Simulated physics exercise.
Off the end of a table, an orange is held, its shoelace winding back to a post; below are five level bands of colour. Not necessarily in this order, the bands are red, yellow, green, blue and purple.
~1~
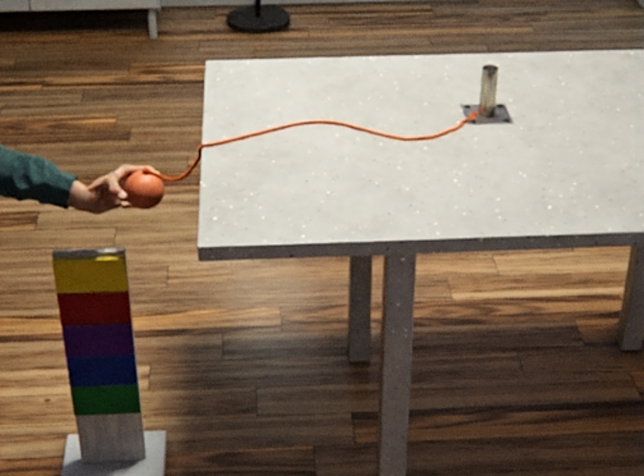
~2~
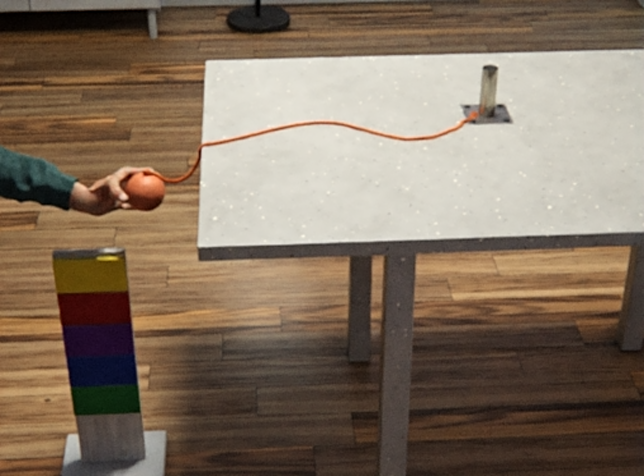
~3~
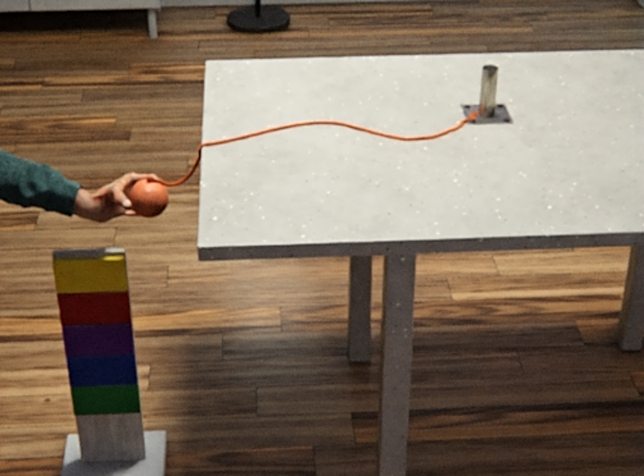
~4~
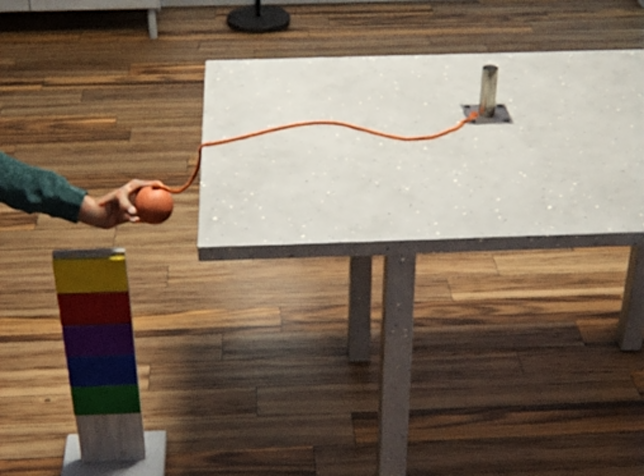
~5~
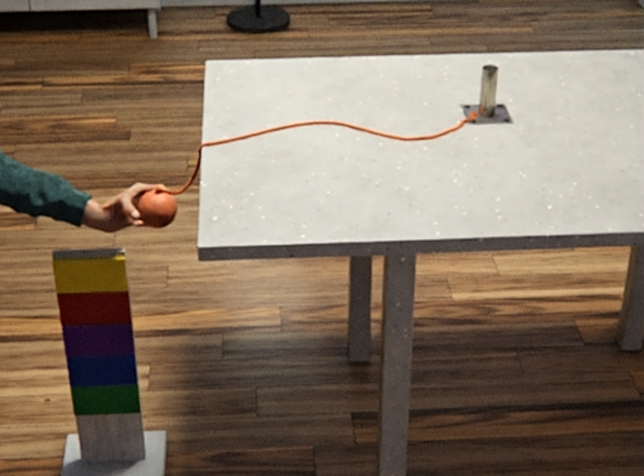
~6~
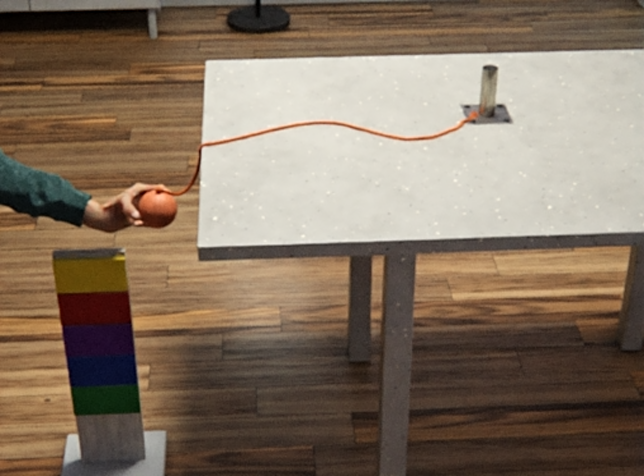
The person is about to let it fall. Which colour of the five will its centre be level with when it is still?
Its centre will be level with yellow.
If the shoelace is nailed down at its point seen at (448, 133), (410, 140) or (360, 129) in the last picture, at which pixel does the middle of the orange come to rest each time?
First try around (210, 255), second around (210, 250), third around (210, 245).
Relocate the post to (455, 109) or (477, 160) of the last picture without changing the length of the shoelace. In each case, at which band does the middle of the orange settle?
Case by case: Red, then red.
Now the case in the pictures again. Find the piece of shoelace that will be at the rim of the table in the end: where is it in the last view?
In the last picture it is at roughly (238, 139).
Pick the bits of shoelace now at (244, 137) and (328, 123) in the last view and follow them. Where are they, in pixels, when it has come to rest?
I'd put the first at about (207, 144) and the other at about (297, 133).
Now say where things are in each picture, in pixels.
In the first frame, orange (144, 190); yellow (90, 277); red (94, 309); purple (98, 341); blue (102, 372); green (106, 401).
In the second frame, orange (145, 192); shoelace through (458, 127) (398, 138) (334, 123) (267, 131) (202, 150).
In the third frame, orange (149, 199).
In the fourth frame, orange (154, 205); shoelace through (458, 127) (398, 138) (334, 123) (267, 131) (202, 150).
In the fifth frame, orange (157, 209).
In the sixth frame, orange (158, 209); shoelace through (458, 127) (398, 138) (334, 123) (267, 131) (202, 150).
A little later, orange near (201, 257); level with yellow.
Next, orange near (218, 261); level with yellow.
When it is over, orange near (209, 267); level with yellow. The shoelace holds its middle at yellow.
